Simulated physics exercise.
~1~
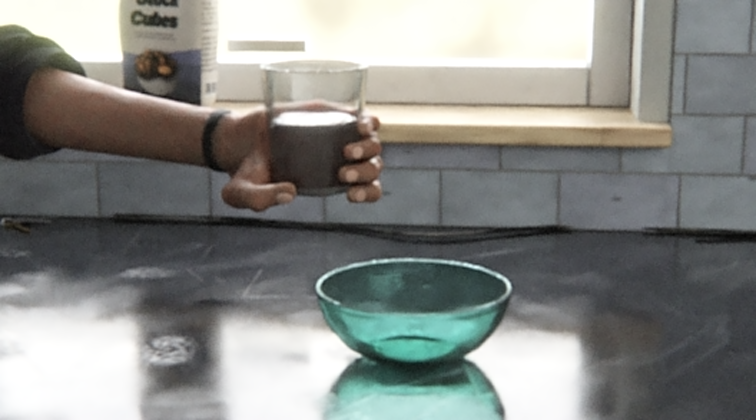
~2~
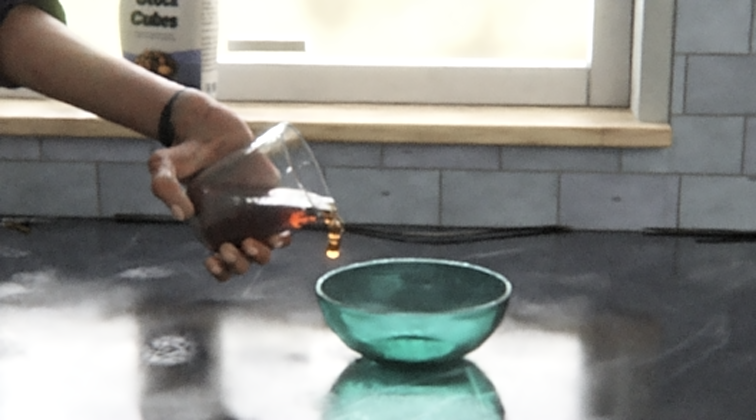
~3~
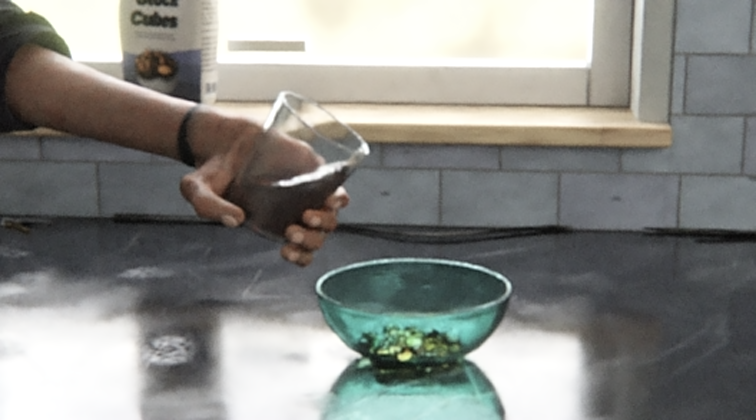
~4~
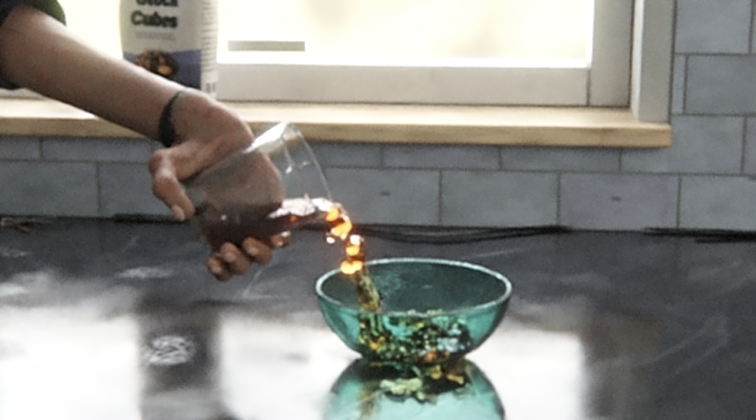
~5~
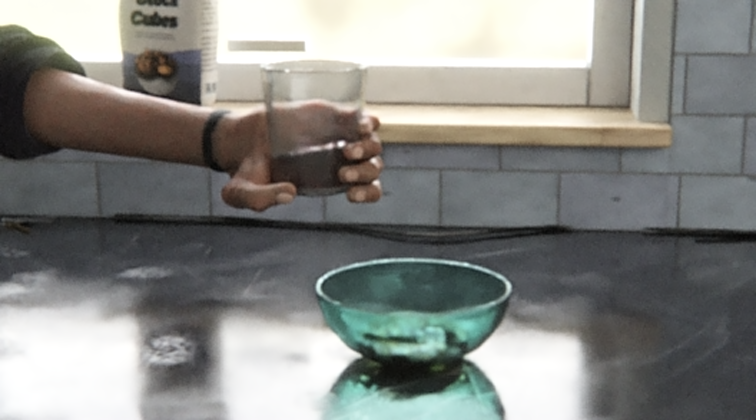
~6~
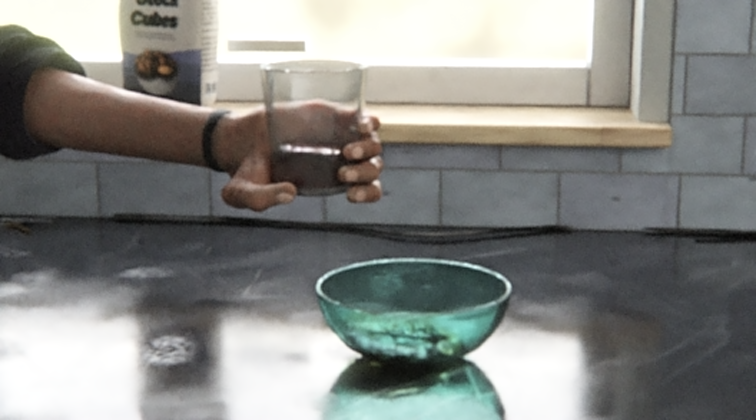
A hand holds a drinking glass of dark tea above an empty green, see-through round bowl on a glossy black counter, near a bright window. The hand moves left and tips the glass steeply toward the bowl, and amber liquid starts to spill over its rim. It then eases the glass partway back up, leaving a shallow pool in the bowl. The glass tips forward again, sending a fuller stream down into the bowl. Finally the hand moves right and holds the glass level, with some tea still in it and some in the bowl below.
